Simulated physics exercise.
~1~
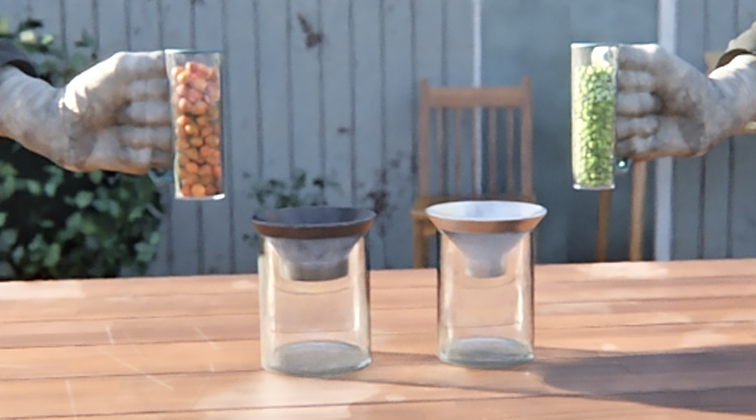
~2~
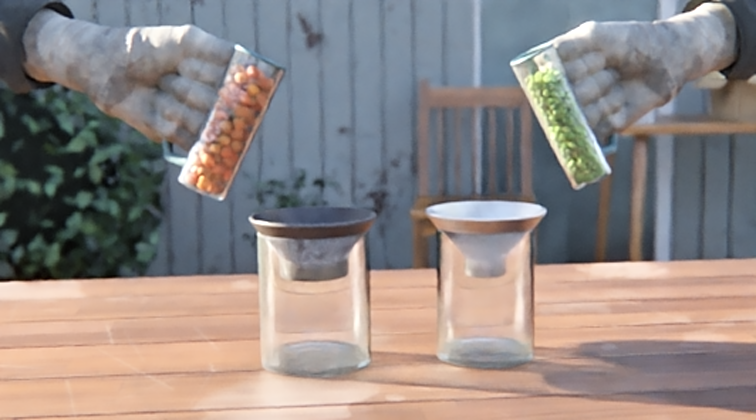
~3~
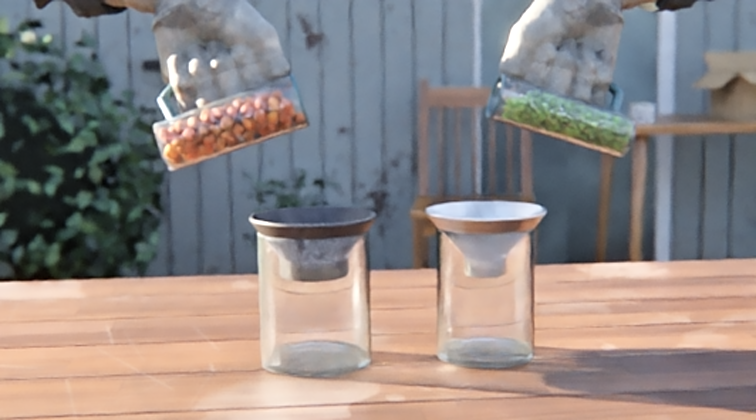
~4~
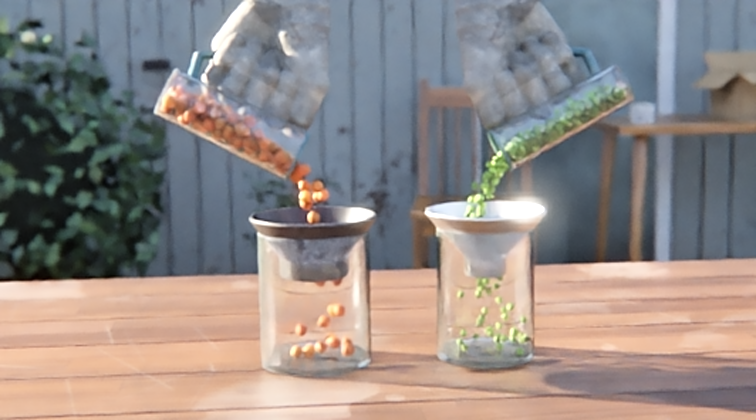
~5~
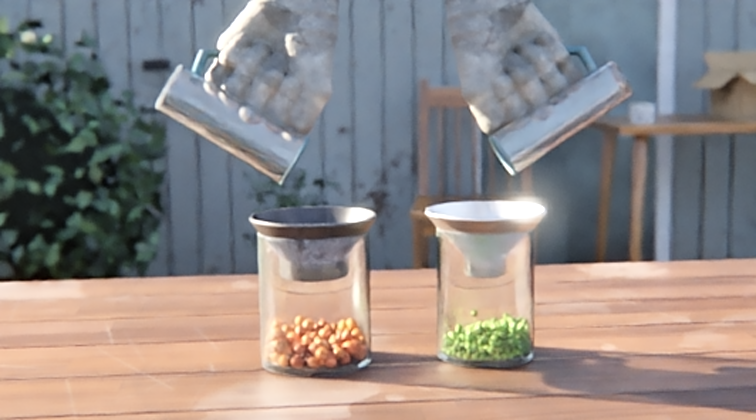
We see two gloved hands tilt clear cups, orange bean-like pieces on the left and small green pieces on the right, over funnels set on glass jars on a wooden table. The pieces pour through both funnels, leaving the cups empty and everything resting in the jars.
